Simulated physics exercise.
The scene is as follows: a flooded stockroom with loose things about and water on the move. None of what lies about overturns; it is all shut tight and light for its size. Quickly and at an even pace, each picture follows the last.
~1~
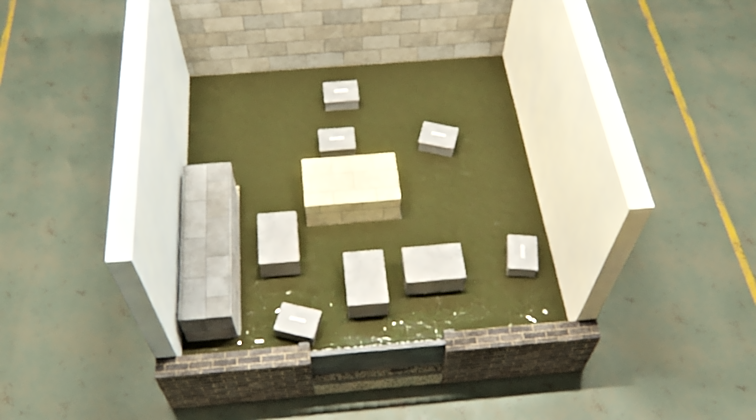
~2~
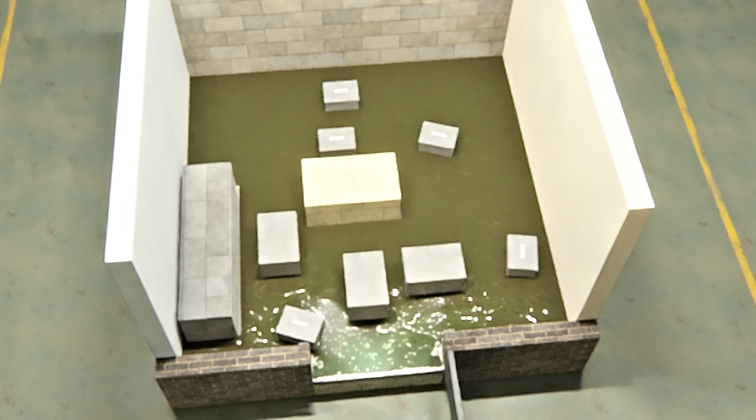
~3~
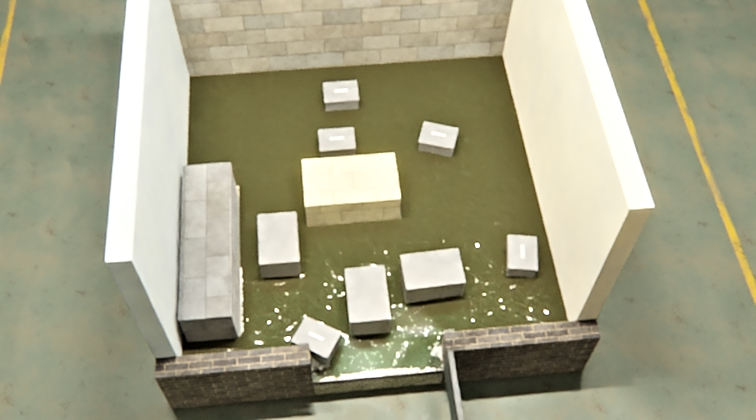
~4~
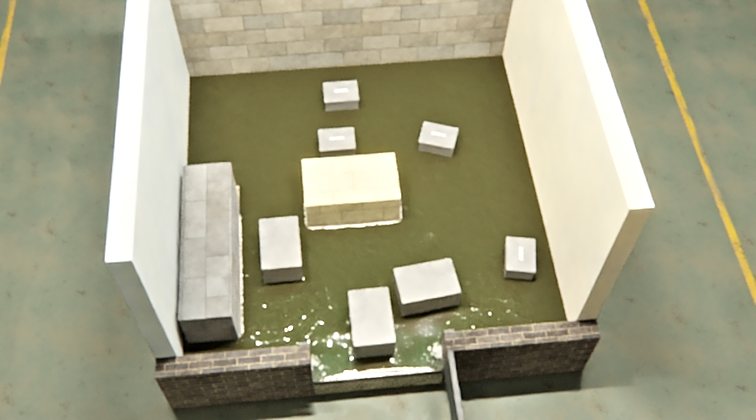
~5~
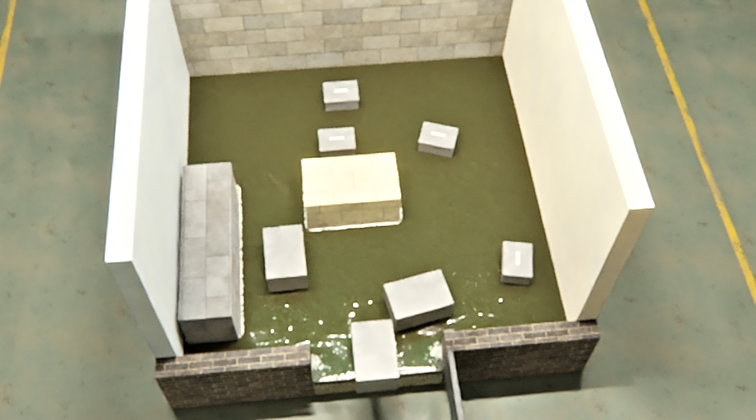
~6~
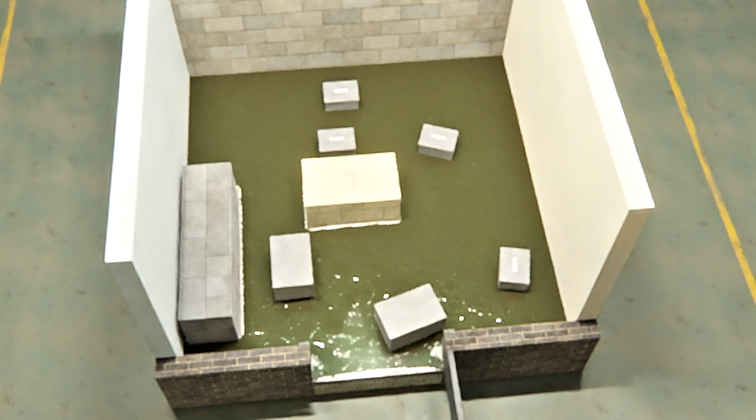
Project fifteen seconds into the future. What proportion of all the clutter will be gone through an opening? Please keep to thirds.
The fraction ends up two thirds plus.
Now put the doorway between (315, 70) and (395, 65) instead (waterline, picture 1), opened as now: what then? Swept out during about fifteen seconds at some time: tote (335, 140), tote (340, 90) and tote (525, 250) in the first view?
In the order given: Flushed out, flushed out, retained.
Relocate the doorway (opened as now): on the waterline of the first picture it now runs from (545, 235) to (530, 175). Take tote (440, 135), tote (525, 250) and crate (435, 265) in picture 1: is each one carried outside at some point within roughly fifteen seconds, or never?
Going through them in turn: Escaped; escaped; escaped.
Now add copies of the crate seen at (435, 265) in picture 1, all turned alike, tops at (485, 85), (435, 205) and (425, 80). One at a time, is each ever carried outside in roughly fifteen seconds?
Remains, exits, remains.
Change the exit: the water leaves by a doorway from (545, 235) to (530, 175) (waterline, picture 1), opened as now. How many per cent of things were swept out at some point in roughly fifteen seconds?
It works out at some 40 per cent of the things.
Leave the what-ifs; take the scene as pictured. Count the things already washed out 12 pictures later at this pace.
The count is 5.
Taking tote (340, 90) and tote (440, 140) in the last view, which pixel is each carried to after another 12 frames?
They end up close to (359, 112) and close to (466, 238).
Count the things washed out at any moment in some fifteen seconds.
The figure is 6.
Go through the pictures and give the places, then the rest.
A crate at (434, 263) floats; a crate at (278, 237) floats; 0 of 8 have shifted, in the first picture.
A crate at (434, 263), afloat; a crate at (278, 237) floats; 0 of 8 have shifted, in the second picture.
A crate at (433, 269), afloat, close to its start; a crate at (278, 237), afloat; 3 of 8 have shifted, in the third picture.
A crate at (427, 280) floats, close to its start; a crate at (280, 242) floats, close to its start; 4 of 8 have shifted, in the fourth picture.
A crate at (419, 294) floats, a stride from its start; a crate at (284, 251), afloat, close to its start; 5 of 8 have shifted, in the fifth picture.
A crate at (410, 311) floats, a stride from its start; a crate at (291, 260), afloat, close to its start; 5 of 8 have shifted, in the sixth picture.
A moment on, 3 of 8 are out; 5 afloat.
Next, 5 of 8 are out; 3 afloat.
Later, 5 of 8 are out; 2 afloat.
In the end, 6 of 8 are out; 2 afloat.
